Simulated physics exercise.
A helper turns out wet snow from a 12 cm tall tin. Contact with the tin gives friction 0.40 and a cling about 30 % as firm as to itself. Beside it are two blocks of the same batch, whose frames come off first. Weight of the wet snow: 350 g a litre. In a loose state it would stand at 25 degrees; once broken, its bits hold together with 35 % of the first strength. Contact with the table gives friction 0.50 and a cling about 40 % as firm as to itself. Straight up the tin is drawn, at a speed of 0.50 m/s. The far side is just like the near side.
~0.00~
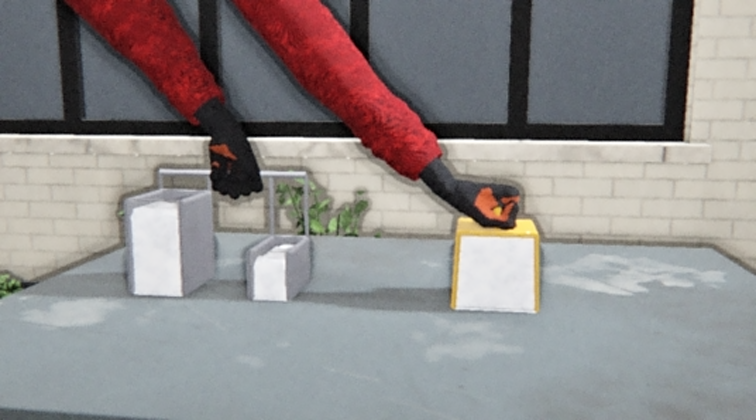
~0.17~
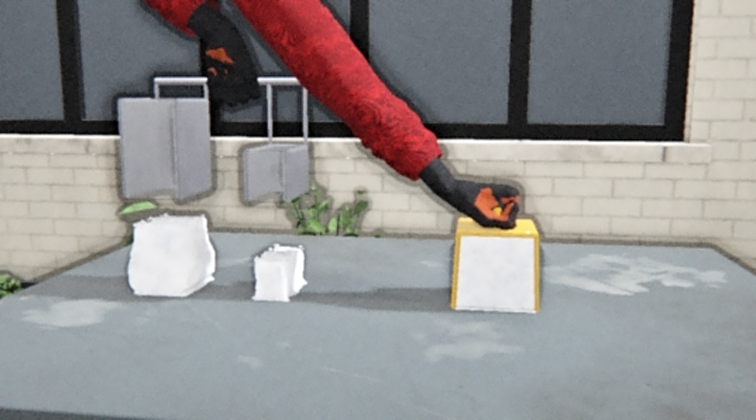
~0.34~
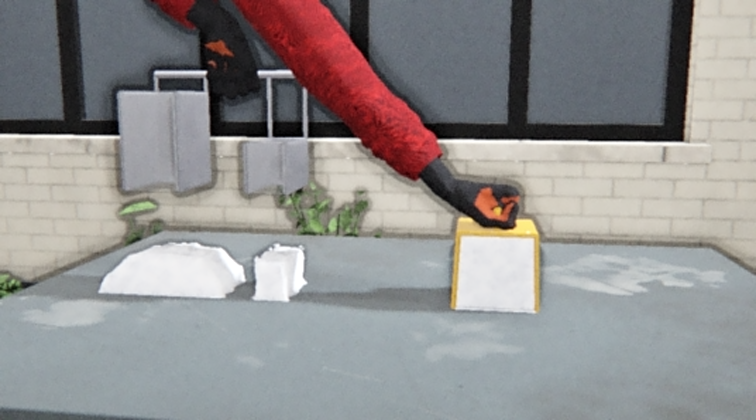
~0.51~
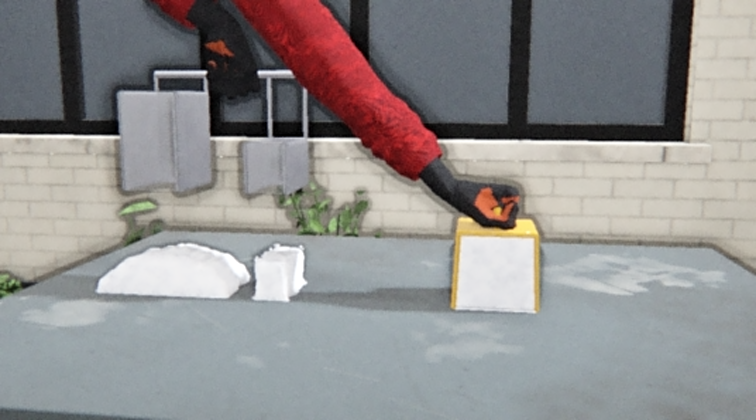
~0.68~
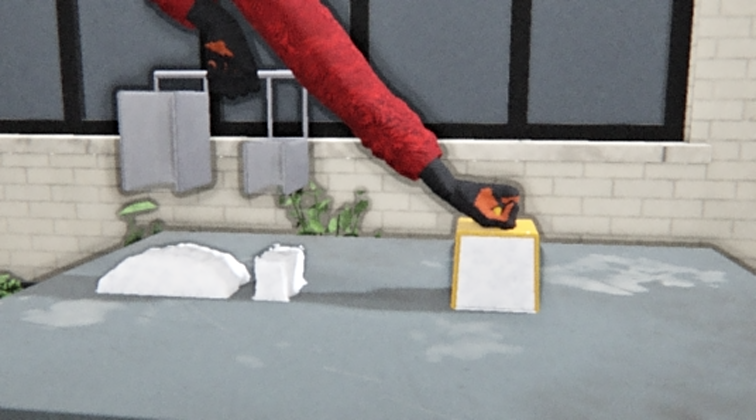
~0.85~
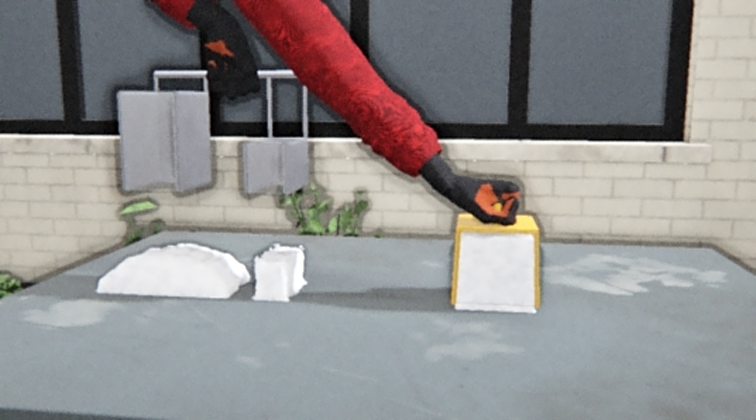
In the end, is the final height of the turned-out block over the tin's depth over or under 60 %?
Lower than 60 %.
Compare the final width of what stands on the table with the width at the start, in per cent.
Near 210 % by the end.
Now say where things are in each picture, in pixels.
The first picture shows top corner of the tin at (533, 239), not yet moved; crest of the wet snow at (480, 238); block heights 14 cm, 6.8 cm (left to right).
The second picture shows top corner of the tin at (533, 239), not yet moved; crest of the wet snow at (480, 238); block heights 12 cm, 6.7 cm (left to right).
The third picture shows top corner of the tin at (533, 239), not yet moved; crest of the wet snow at (480, 238); block heights 6.6 cm, 6.7 cm (left to right).
The fourth picture shows top corner of the tin at (533, 239), not yet moved; crest of the wet snow at (480, 238); block heights 6.3 cm, 6.7 cm (left to right).
The fifth picture shows top corner of the tin at (533, 239), not yet moved; crest of the wet snow at (480, 238); block heights 6.3 cm, 6.7 cm (left to right).
The sixth picture shows top corner of the tin at (533, 235), moved 6 mm; crest of the wet snow at (475, 238); block heights 6.3 cm, 6.7 cm (left to right).
After 1.03 s, the tin is up by 9.0 cm.
After 1.25 s, the tin is up by 20 cm; what stands on the table is 56 % of the tin's depth.
After 1.46 s, the tin is up by 24 cm; what stands on the table is 56 % of the tin's depth.
After 1.68 s, the tin is up by 24 cm; what stands on the table is 56 % of the tin's depth.
After 1.78 s, the tin is up by 24 cm; what stands on the table is 56 % of the tin's depth.
